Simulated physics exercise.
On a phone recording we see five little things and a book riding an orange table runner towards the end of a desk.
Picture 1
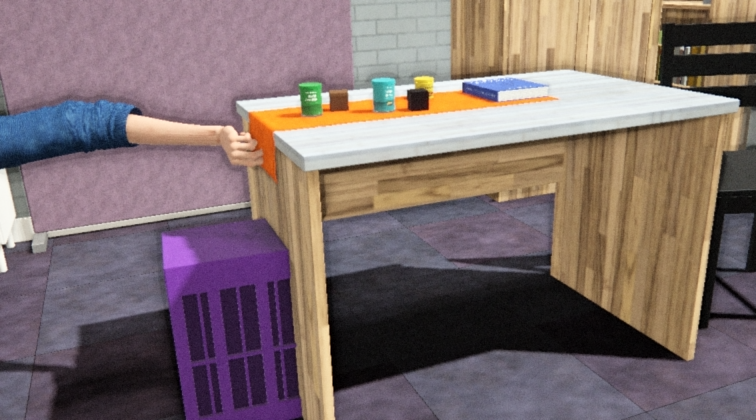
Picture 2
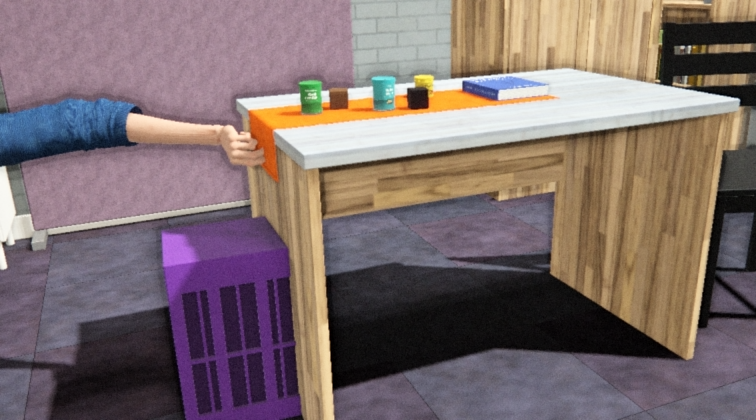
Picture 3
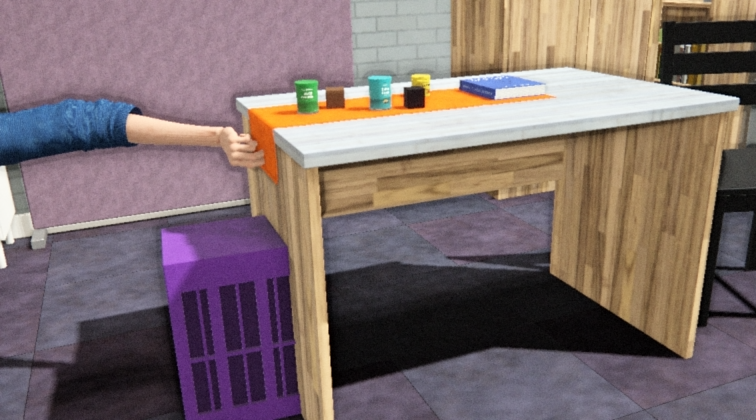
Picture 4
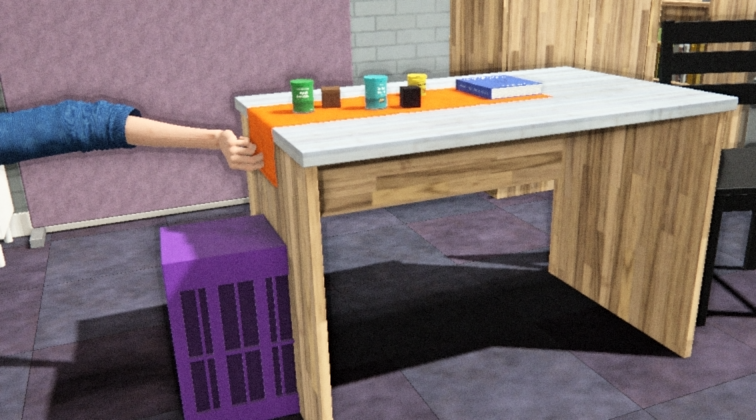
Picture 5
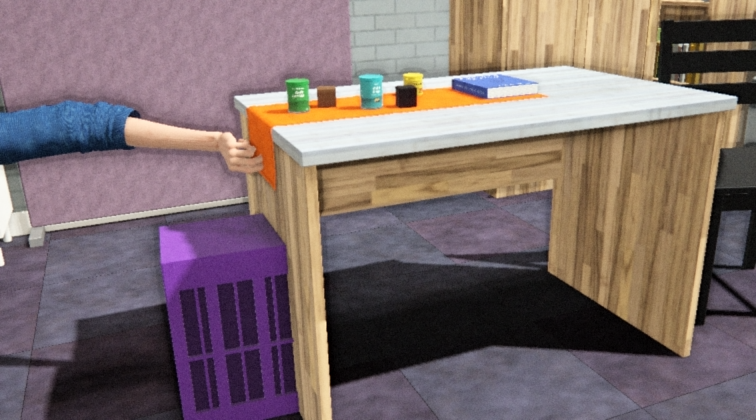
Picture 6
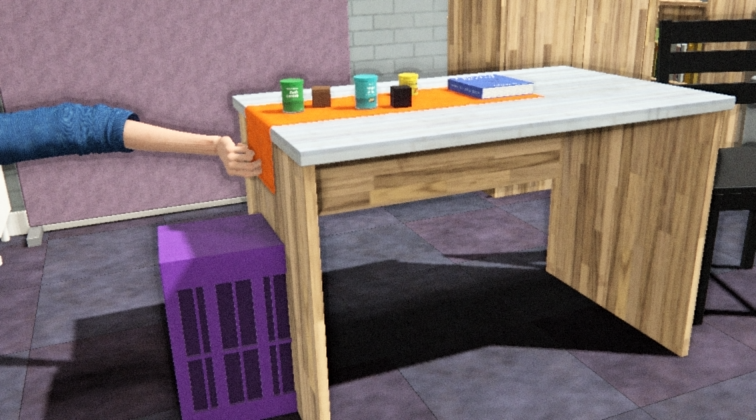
The clip opens on a hand gripping the hanging end of an orange runner on a pale-topped wooden desk, above a purple crate. The hand draws the cloth slightly down, and the green can, turquoise can, yellow pot, two small cubes and blue book shift a little to the left with it.
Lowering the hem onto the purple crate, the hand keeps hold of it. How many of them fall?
Only one fails to stay up.
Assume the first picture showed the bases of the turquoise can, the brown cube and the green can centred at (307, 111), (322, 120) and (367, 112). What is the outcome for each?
Final state: The turquoise can is no longer up, the brown cube is no longer up, the green can is still in place.
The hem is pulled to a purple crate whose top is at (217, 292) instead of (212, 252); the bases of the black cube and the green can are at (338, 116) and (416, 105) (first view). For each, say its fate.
Result: Black cube gone, green can still there.
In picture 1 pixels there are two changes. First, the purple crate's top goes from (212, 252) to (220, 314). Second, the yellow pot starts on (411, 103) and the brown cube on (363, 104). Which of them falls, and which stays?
The yellow pot? Safe. The brown cube? Lost.
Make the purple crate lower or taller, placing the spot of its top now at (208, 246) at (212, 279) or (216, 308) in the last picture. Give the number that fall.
We'd see 2, then 3.
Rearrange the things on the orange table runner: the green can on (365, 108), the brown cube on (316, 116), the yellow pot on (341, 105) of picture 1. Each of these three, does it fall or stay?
Of the three, the green can stays aloft, the brown cube ends off the top and the yellow pot stays aloft.
A little later, hem near (263, 194); all still up.
Next, hem on the crate; all still up.
Later still, hem on the crate; green can gone.
When it is over, hem on the crate; green can gone. The count of fallen things is one.
